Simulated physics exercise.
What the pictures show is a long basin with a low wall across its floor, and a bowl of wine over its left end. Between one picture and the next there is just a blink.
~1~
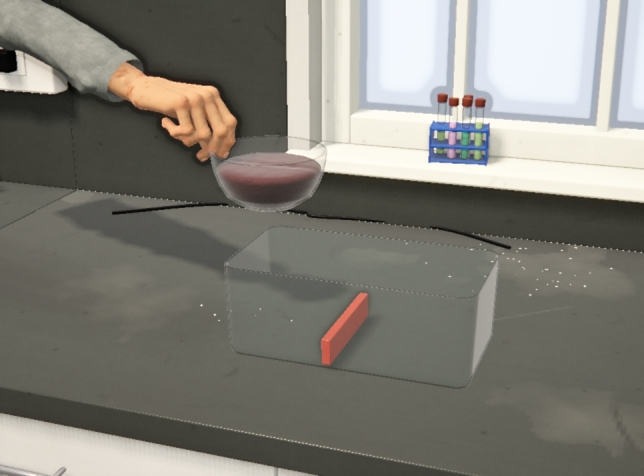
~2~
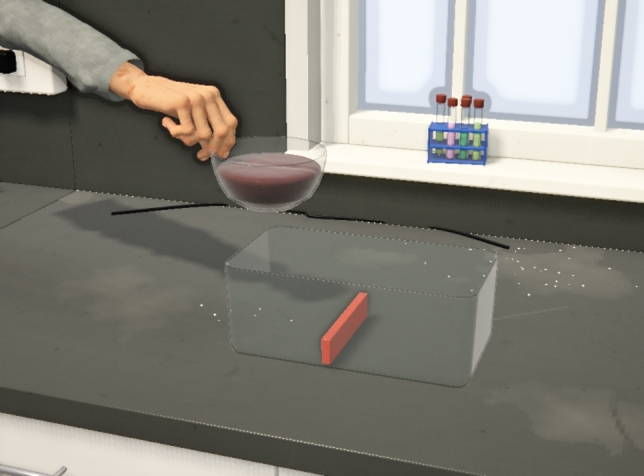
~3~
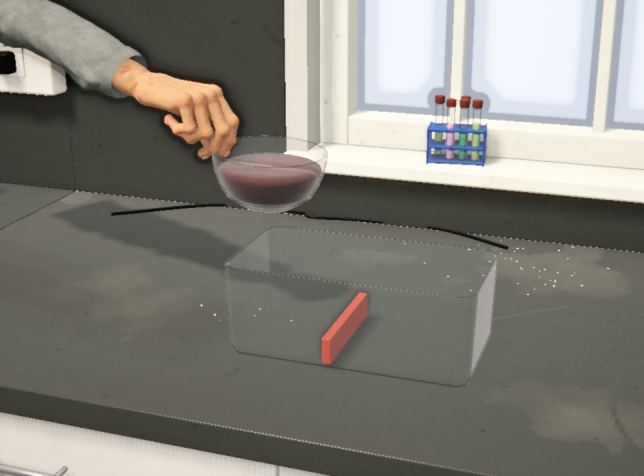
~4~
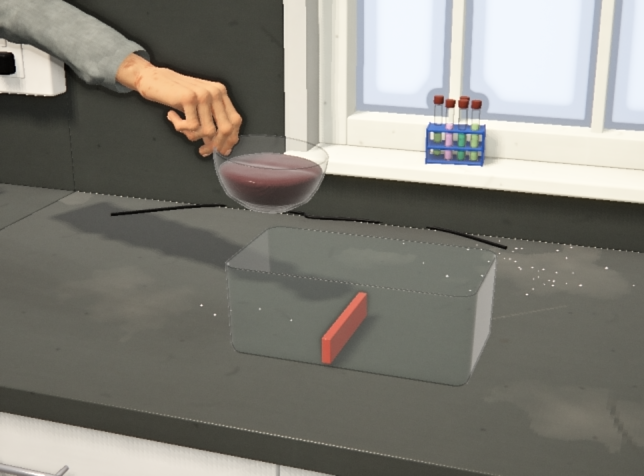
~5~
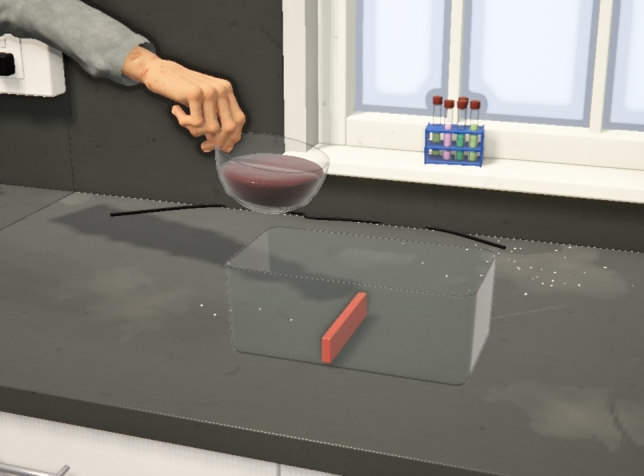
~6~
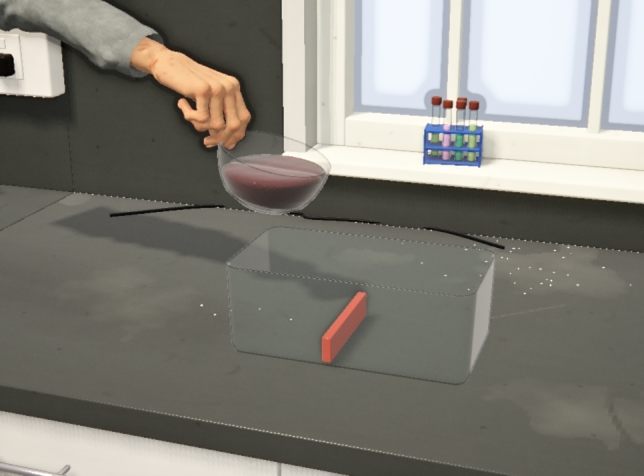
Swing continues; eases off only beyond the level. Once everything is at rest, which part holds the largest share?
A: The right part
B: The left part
(A) The right part.
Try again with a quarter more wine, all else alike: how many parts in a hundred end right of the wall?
Roughly 75 in a hundred.
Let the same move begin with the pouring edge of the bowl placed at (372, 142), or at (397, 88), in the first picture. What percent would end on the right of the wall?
Roughly 95 per cent, then roughly 95 per cent.
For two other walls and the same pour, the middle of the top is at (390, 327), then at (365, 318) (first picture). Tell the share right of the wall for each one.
10 per cent, then 40 per cent, roughly.
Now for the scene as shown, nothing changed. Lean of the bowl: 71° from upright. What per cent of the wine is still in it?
45 per cent or so.
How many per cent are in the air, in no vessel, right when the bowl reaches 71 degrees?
Around 30 percent.
A moment on, the tilt is 71° and 46 per cent is still to pour, 2 is left of the wall and 20 right of it.
Next, the tilt is 96° and 4 per cent is still to pour, 23 is left of the wall and 68 right of it.
Then the tilt is 97° and 0 per cent is still to pour, 31 is left of the wall and 69 right of it.
Later the tilt is 97° and 0 per cent is still to pour, 31 is left of the wall and 69 right of it.
At rest 31 per cent lies left of the wall, 69 right of it and 0 outside.
